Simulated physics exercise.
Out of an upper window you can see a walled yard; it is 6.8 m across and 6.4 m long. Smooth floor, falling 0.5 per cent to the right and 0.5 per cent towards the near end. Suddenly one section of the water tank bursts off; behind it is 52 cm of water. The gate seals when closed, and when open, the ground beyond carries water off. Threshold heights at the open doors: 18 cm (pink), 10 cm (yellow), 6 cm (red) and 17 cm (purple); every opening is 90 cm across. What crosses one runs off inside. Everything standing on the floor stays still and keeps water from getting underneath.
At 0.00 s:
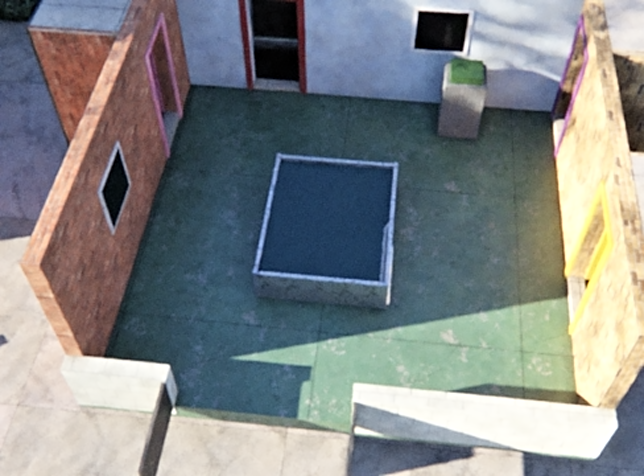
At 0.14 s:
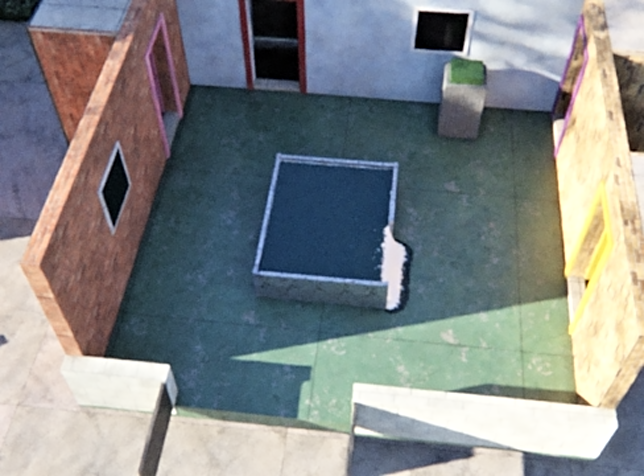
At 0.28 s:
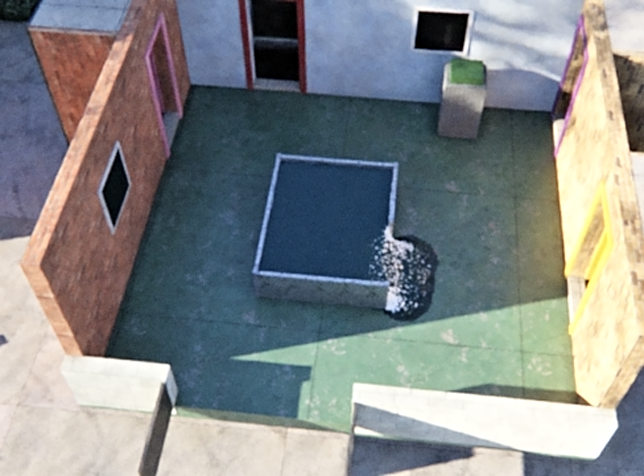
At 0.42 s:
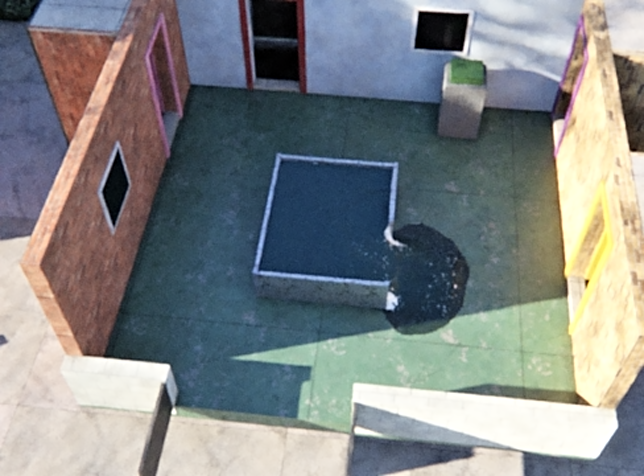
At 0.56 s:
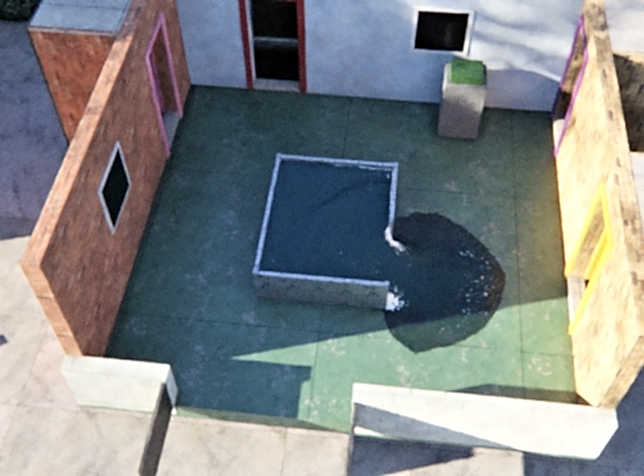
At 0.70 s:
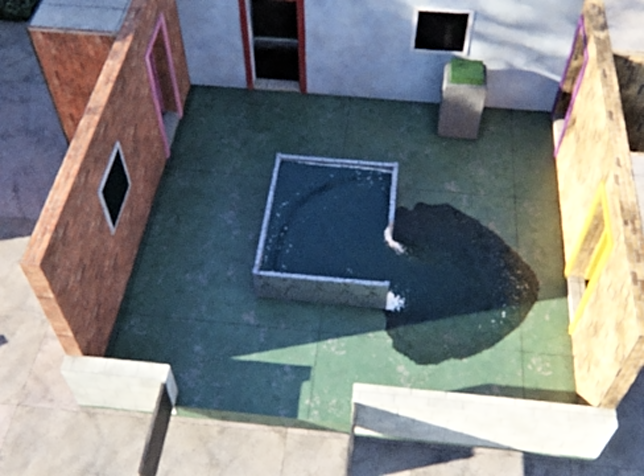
Dark water pours from the tank's broken right side and spreads rightward across the green courtyard floor.
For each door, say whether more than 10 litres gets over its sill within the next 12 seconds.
My prediction: At the pink door the amount will not overshoot the limit. At the yellow door the amount will overshoot the limit. At the red door the amount will not overshoot the limit. At the purple door the amount will not overshoot the limit.
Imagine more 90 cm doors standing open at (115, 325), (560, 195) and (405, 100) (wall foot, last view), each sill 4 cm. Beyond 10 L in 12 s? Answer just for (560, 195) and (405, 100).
Well, the first one ends up on the high side, the second one on the low side.
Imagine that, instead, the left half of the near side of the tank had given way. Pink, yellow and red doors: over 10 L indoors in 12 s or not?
So pink stays lower, yellow stays lower, red stays lower.
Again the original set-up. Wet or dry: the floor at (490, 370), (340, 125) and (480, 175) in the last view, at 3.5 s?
Going in order, covered, then clear, then covered.
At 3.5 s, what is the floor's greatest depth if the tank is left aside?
Max depth: About 23 centimetres.
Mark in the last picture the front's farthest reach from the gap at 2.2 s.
Somewhere about (546, 156).
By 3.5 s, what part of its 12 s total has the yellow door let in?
Roughly 70 percent is in by then.
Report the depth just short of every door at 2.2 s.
In cm: Pink 0, yellow 26, red 0, purple 0.
After 1.4 s water covers 20 % of the floor and is deepest (31 cm) near (394, 294); pink door not reached, yellow door 17 cm at the sill, 21 L in, red door not reached, purple door not reached.
After 2.2 s water covers 25 % of the floor and is deepest (37 cm) near (567, 418); pink door not reached, yellow door 26 cm at the sill, 91 L in, red door not reached, purple door not reached.
After 3.5 s water covers 30 % of the floor and is deepest (23 cm) near (547, 318); pink door not reached, yellow door 21 cm at the sill, 176 L in, red door not reached, purple door 5 cm at the sill, 0 L in.
After 7.0 s water covers 65 % of the floor and is deepest (16 cm) near (568, 430); pink door not reached, yellow door 12 cm at the sill, 250 L in, red door not reached, purple door 12 cm at the sill, 0 L in.
After 12.0 s water covers 95 % of the floor and is deepest (9 cm) near (555, 429); pink door 5 cm at the sill, 0 L in, yellow door 8 cm at the sill, 256 L in, red door 2 cm at the sill, 0 L in, purple door 7 cm at the sill, 0 L in.
